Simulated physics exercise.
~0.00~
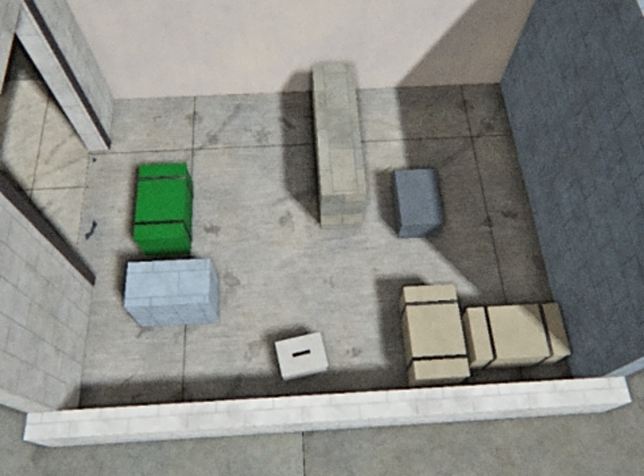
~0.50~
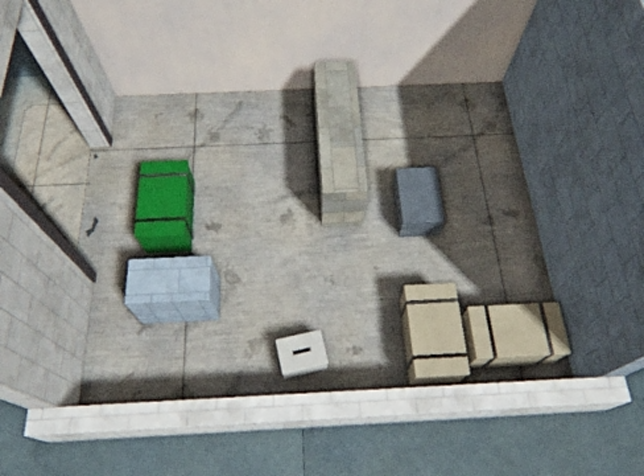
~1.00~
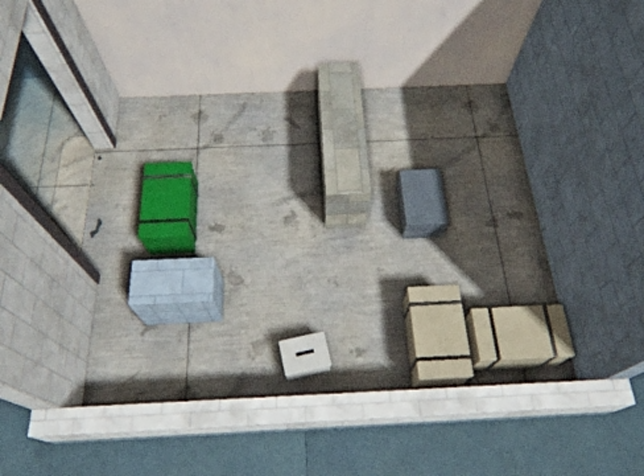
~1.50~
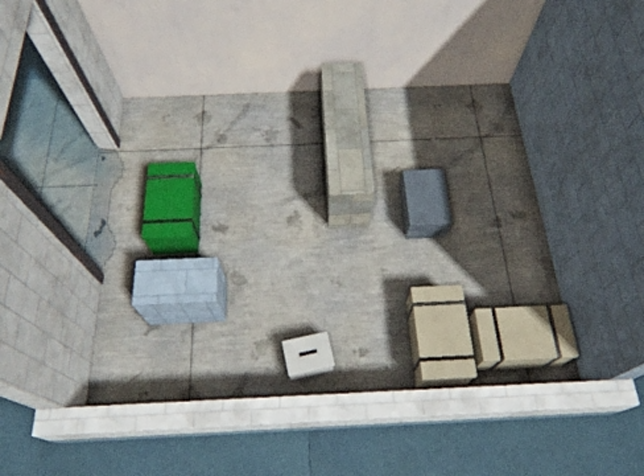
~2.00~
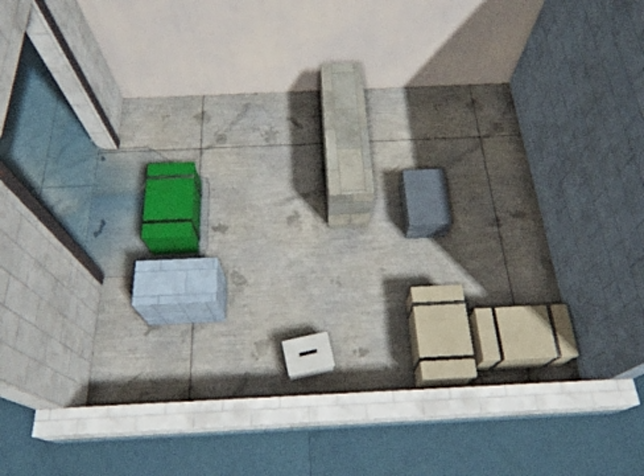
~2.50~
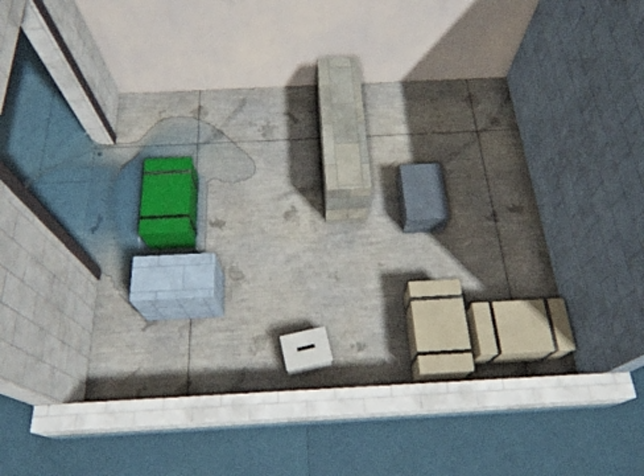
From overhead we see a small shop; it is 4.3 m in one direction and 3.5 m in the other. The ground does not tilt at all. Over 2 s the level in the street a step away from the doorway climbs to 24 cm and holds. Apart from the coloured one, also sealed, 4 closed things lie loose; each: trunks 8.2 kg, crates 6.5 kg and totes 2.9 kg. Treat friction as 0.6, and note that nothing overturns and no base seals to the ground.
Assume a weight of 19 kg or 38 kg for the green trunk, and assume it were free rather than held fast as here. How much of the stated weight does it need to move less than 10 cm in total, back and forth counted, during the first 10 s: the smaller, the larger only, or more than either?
The answer is neither one.
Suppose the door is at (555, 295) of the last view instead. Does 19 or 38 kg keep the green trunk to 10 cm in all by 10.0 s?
If so, then both options fall short.
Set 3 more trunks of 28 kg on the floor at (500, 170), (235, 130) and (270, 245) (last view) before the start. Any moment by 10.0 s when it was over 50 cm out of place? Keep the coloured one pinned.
Listed in order, they go beneath the bar, over the bar, over the bar.
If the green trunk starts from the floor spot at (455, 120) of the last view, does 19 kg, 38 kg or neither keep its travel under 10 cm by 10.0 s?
Neither holds.
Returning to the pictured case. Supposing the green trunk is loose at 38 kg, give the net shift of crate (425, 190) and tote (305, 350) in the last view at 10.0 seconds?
First 120 cm, then 200 cm.
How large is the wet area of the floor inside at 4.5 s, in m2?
That flooded area is roughly 11.5 m2.
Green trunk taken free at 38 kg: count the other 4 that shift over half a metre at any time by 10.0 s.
That comes to 4.
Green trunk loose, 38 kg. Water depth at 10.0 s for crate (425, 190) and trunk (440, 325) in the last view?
Around 12 cm and 11 cm.
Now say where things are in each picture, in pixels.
In the first picture, the green trunk at (161, 200) rests on the ground; 0.0 m2 under water; 0 of 5 have shifted.
In the second picture, the green trunk at (162, 197) rests on the ground; 0.0 m2 under water; 0 of 5 have shifted.
In the third picture, the green trunk at (166, 198), on the bottom; 0.0 m2 under water; 0 of 5 have shifted.
In the fourth picture, the green trunk at (169, 199), on the bottom; 0.0 m2 under water; 0 of 5 have shifted.
In the fifth picture, the green trunk at (169, 199) rests on the ground; 0.7 m2 under water; 0 of 5 have shifted.
In the sixth picture, the green trunk at (166, 194), on the bottom; water covers 1.5 m2; 0 of 5 have shifted.
After 3.5 s the green trunk would be 140 cm from its start with 19 kg and 114 cm from its start with 38 kg; 6 cm of water round it then.
After 4.5 s the green trunk would be 194 cm from its start with 19 kg and 128 cm from its start with 38 kg; 9 cm of water round it then.
After 7.0 s the green trunk would be 245 cm from its start with 19 kg and 132 cm from its start with 38 kg; 13 cm of water round it then.
After 10.0 s the green trunk would be 236 cm from its start with 19 kg and 299 cm from its start with 38 kg; 15 cm of water round it then.
